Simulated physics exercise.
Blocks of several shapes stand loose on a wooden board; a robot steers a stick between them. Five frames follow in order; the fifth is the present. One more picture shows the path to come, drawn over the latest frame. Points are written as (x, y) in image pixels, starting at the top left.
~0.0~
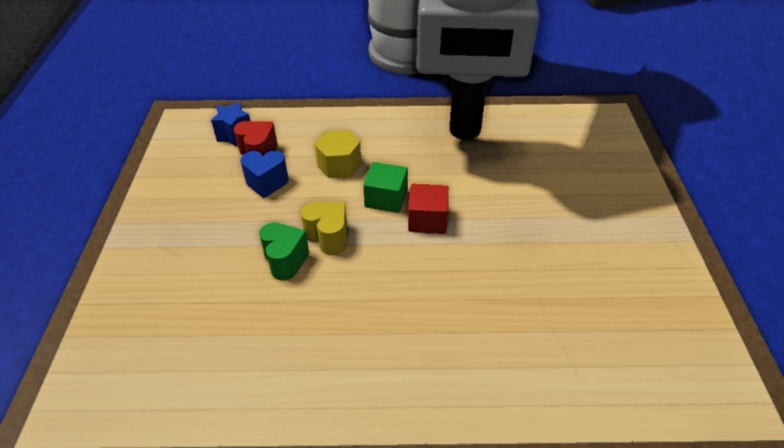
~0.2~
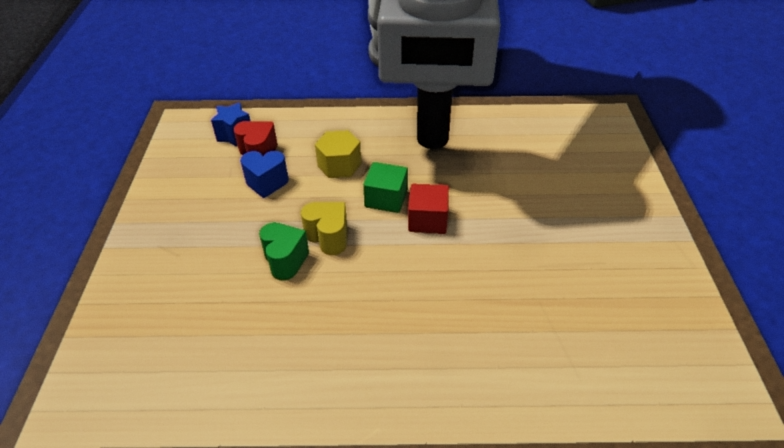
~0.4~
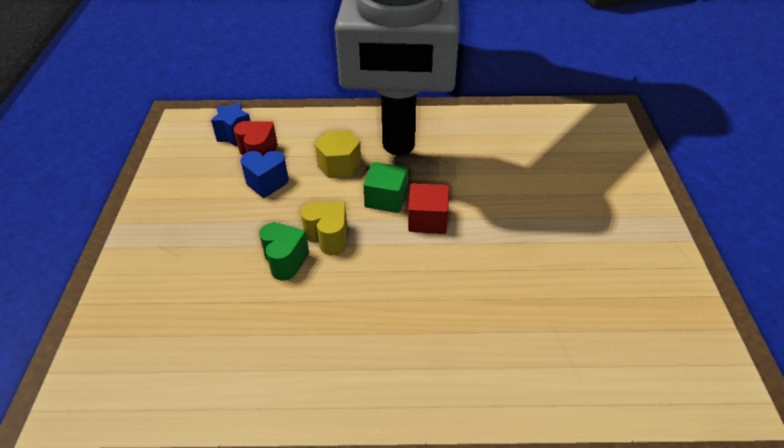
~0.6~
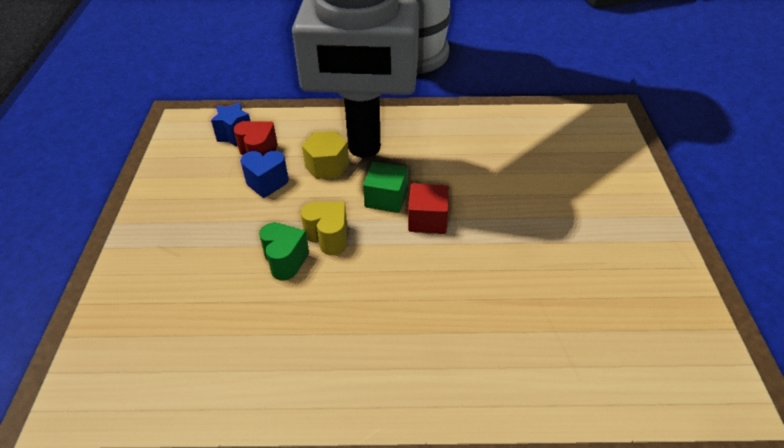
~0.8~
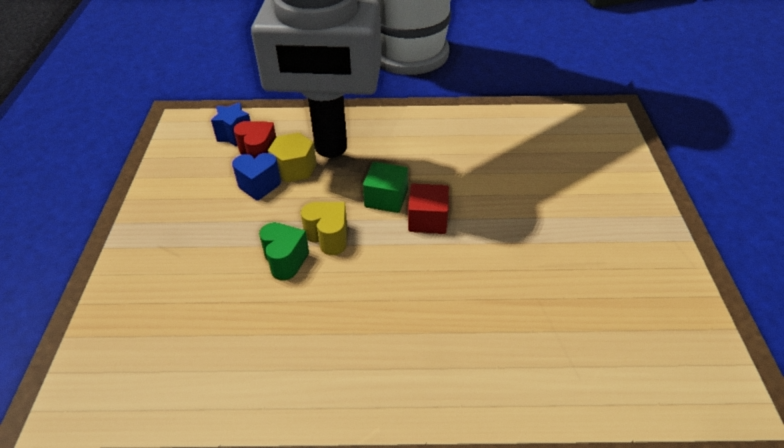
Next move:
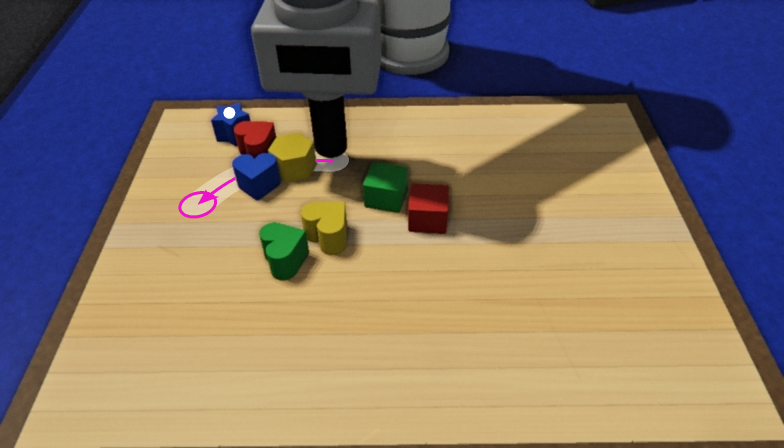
A grey robot arm holding a black stick reaches over the far edge of a pale wooden board on a blue surface, seen from a fixed, raised viewpoint. A blue star, red, blue, yellow and green hearts and a yellow hexagon lie left of a green block and a red one. The stick slides left, passes behind the green block and pushes the hexagon against the blue heart, which shifts slightly.
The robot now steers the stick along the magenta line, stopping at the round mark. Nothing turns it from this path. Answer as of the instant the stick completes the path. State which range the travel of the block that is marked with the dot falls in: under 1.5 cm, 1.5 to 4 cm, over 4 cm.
Short of 1.5 cm.
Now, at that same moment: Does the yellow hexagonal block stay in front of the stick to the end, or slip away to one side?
The stick pushes it to the end.
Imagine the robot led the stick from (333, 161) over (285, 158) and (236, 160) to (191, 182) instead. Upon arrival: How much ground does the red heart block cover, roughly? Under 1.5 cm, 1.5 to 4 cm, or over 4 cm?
It goes beyond 4 cm.
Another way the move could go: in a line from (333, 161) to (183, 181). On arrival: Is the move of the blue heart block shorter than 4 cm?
Answer: No.
Drawn move, from (333, 161) by way of (284, 162) and (238, 177) to (198, 205); the dot is on the blue star-shaped block.
What follows on the original path. One third of the way, stick (281, 150); blue heart block (222, 181); red heart block (242, 131), turned 45° clockwise; yellow hexagonal block (246, 155), turned 40° anticlockwise.
Two thirds of the way, stick (234, 165); blue star-shaped block (226, 112), turned 15° clockwise; blue heart block (208, 200), turned 20° anticlockwise; red heart block (238, 130), turned 50° clockwise; yellow hexagonal block (203, 176), turned 75° anticlockwise.
At the end, stick (194, 192); blue star-shaped block (226, 112), turned 15° clockwise; blue heart block (206, 207), turned 45° anticlockwise; red heart block (238, 130), turned 50° clockwise; yellow hexagonal block (157, 204), turned 65° anticlockwise; green square block still.
